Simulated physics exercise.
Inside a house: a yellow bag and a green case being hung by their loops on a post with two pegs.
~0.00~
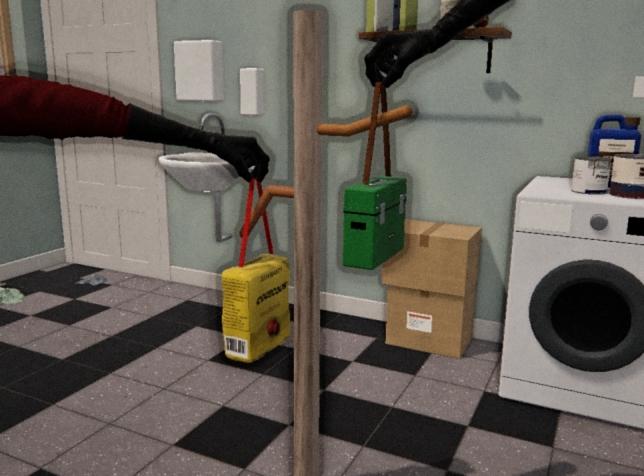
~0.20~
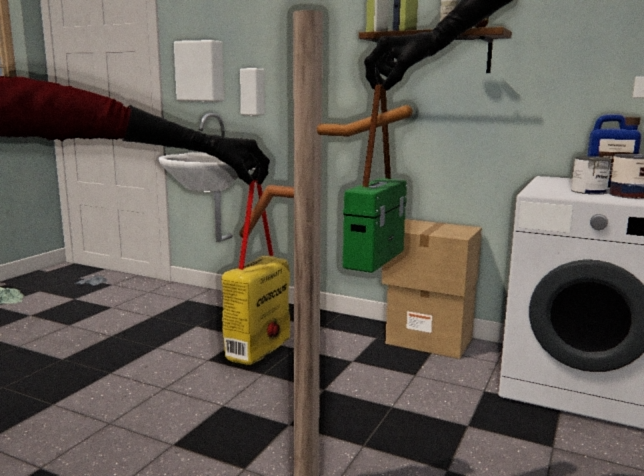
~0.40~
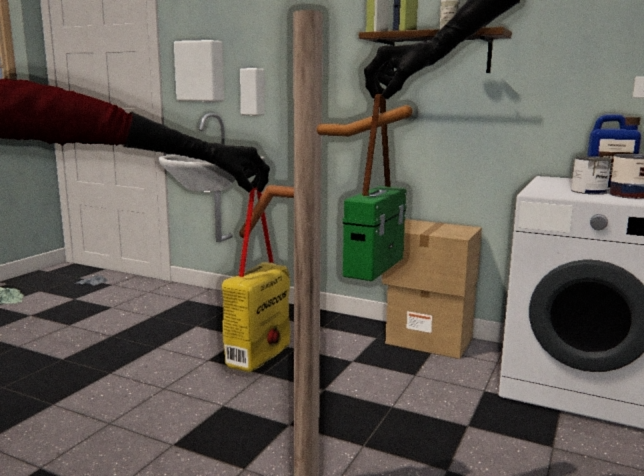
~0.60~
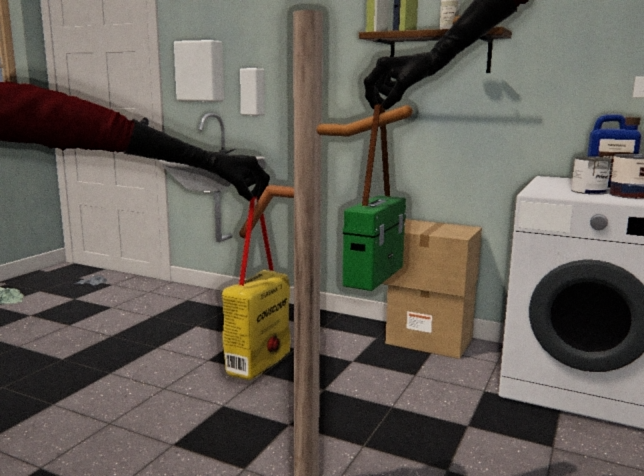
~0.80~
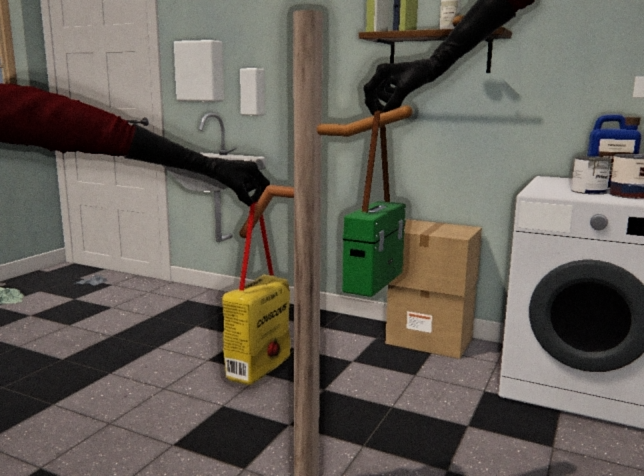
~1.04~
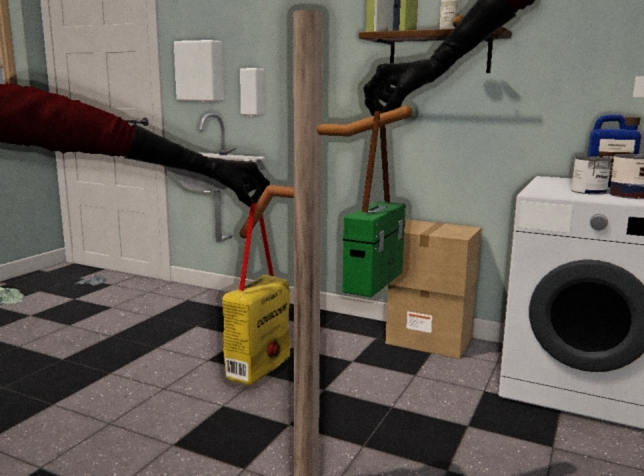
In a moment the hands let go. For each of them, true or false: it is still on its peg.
Yellow bag: False. Green case: True.
After 1.40 s, yellow bag on the floor; green case hanging near (369, 252).
After 1.70 s, yellow bag on the floor; green case hanging near (347, 255).
At rest, yellow bag on the floor; green case hanging near (355, 255). The yellow bag slips off its peg and the green case holds on.
